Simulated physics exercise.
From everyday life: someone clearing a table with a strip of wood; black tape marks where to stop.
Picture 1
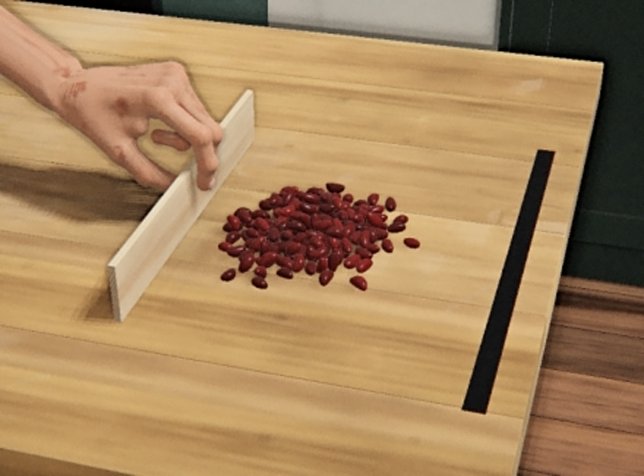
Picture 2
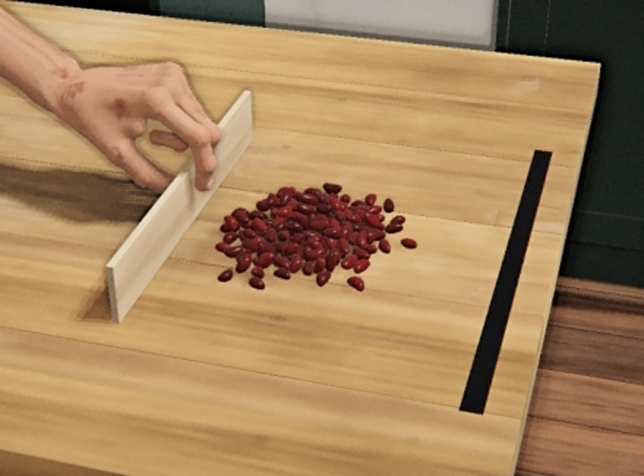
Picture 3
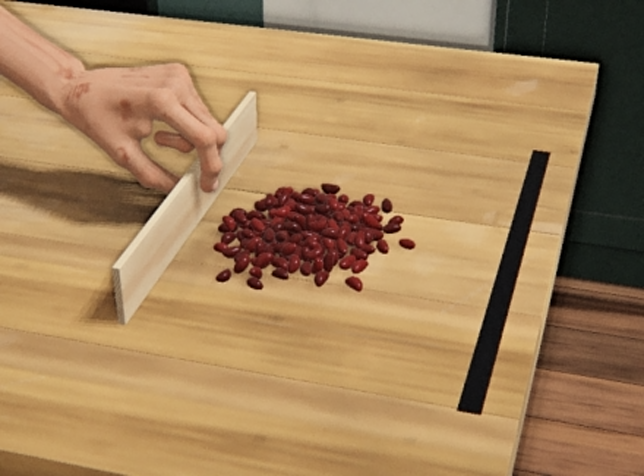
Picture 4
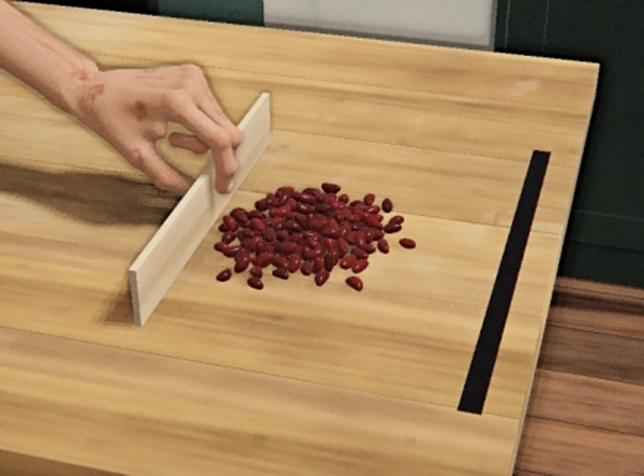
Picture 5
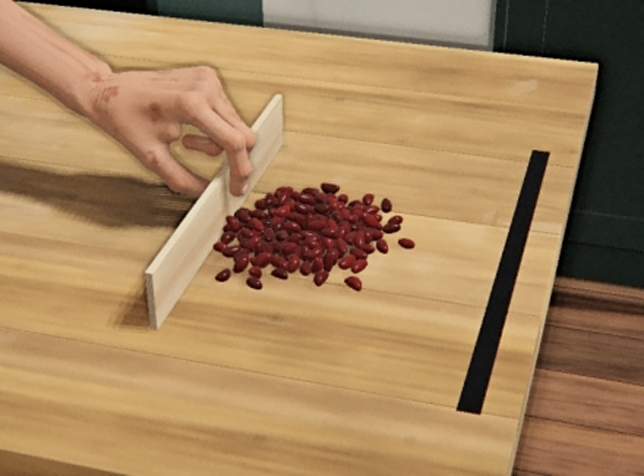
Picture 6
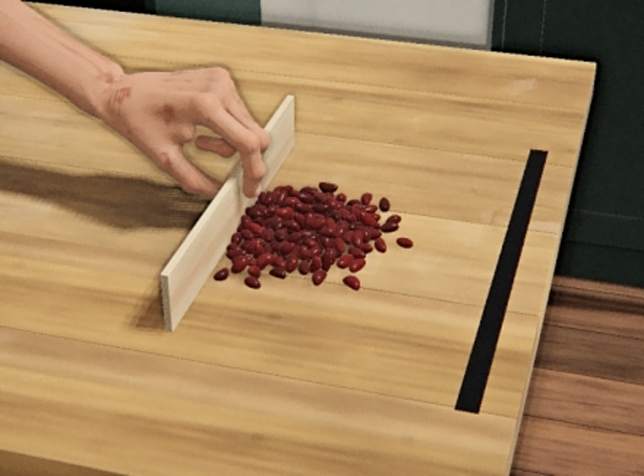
A hand sliding an upright strip of wood rightward across a wooden table, reaching a heap of red kidney beans and nudging its near side.
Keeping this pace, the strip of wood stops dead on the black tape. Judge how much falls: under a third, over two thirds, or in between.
Over the end goes upwards of two thirds.
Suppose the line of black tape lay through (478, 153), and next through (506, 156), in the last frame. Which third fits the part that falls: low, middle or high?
First try: Less than a third; second try: One to two thirds.
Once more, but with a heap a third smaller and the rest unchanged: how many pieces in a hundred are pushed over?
That works out to something like 80 percent.
Shortly afterwards, strip of wood still moving, near (380, 194); heap all on the table, its front near (500, 263).
Next, strip of wood stopped at the black tape; heap near two thirds over the edge.
Some moments later, strip of wood stopped at the black tape; heap the bulk over the edge.
In the end, strip of wood stopped at the black tape; heap the bulk over the edge.
